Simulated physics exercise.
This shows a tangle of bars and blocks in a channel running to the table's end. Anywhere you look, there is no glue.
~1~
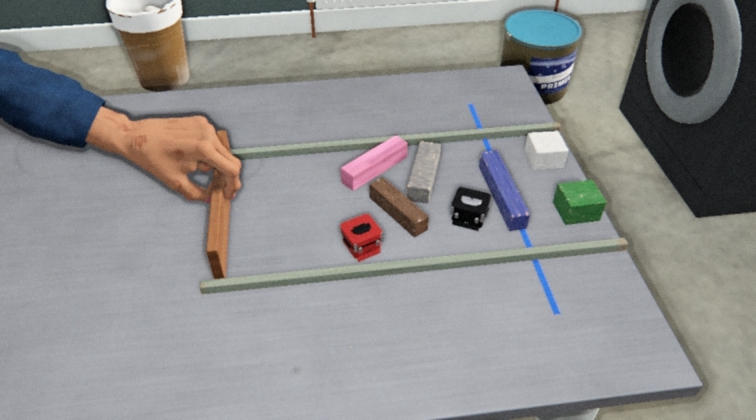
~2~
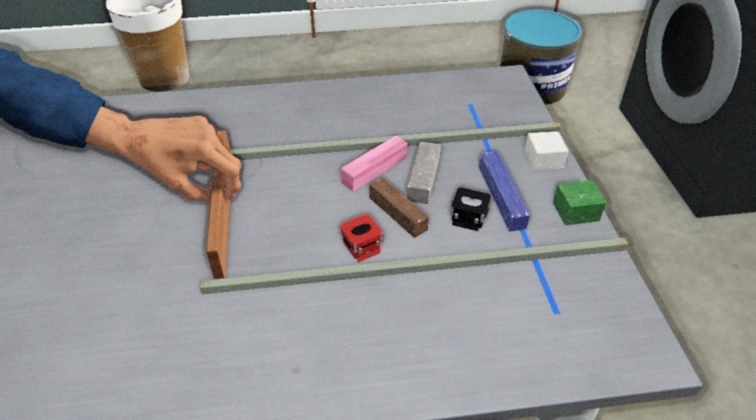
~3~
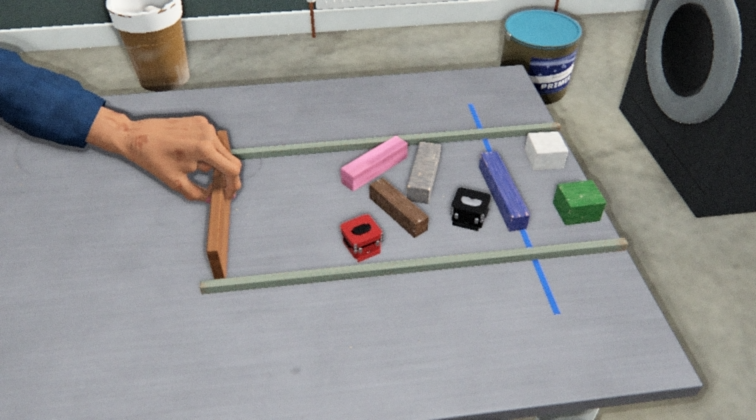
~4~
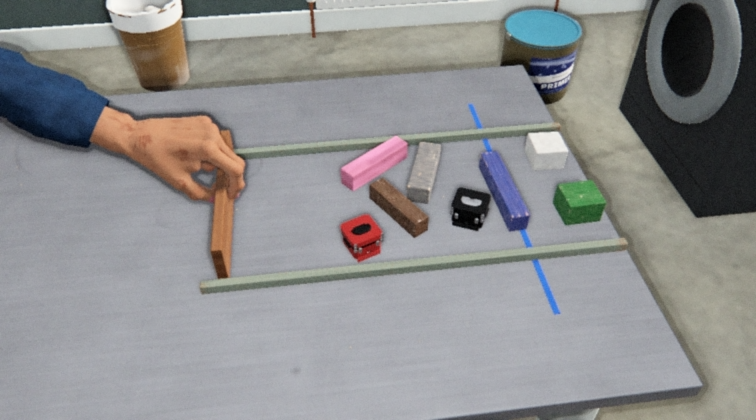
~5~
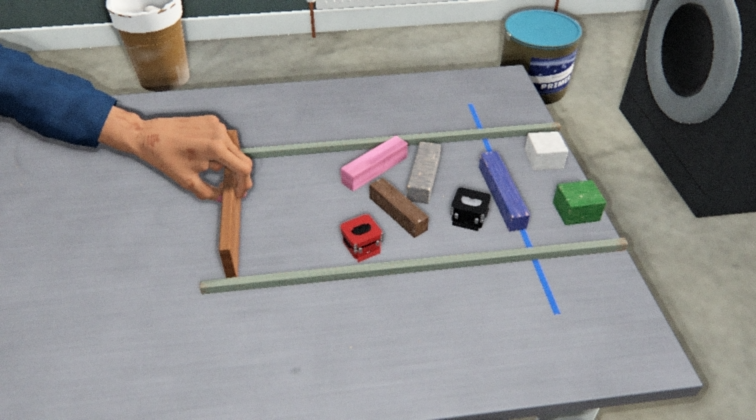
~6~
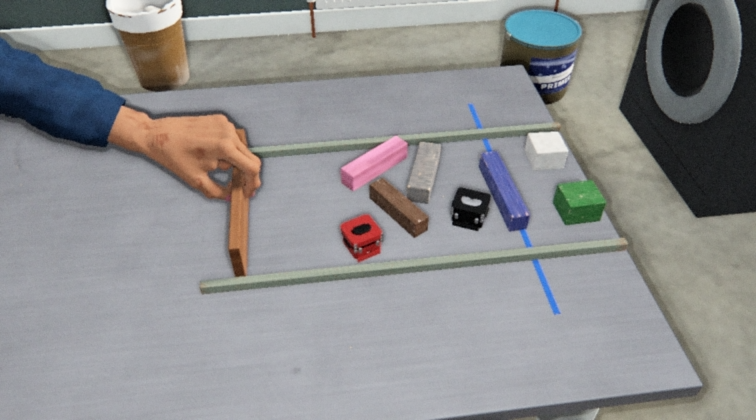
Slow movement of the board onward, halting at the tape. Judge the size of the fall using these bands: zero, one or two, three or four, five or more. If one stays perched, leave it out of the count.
I predict the tally of drops will be under three but above nought.
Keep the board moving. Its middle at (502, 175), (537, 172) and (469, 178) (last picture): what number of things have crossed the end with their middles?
Place by place: 1, 3 and 0.
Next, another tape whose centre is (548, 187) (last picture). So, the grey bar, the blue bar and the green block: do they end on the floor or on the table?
Taking each: The grey bar holds its spot, the blue bar topples, the green block topples.
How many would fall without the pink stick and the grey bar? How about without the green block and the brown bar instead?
That makes 1 fallen, then 0 fallen in the other try.
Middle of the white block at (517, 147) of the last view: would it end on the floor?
From there it remains up.
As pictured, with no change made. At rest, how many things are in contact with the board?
In total, 3.
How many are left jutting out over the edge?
2, I think.
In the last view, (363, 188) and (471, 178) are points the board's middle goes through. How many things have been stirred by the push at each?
Tally: 2; 8.
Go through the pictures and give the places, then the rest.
In the first frame, green block (579, 202); white block (546, 151); blue bar (503, 189); board (221, 201); tape (506, 191).
In the second frame, white block (546, 151); black case (470, 210).
In the third frame, blue bar (503, 190); board (221, 201).
In the fourth frame, green block (579, 203); brown bar (398, 207).
In the fifth frame, white block (546, 151); red case (361, 238).
In the sixth frame, green block (579, 203); white block (546, 151); blue bar (503, 190); board (240, 199); tape (506, 191).
A little later, none off yet; green block at rest near (579, 203); white block at rest near (546, 151); blue bar at rest near (503, 190).
When it is over, the number that fall off is one or two; down, green block.
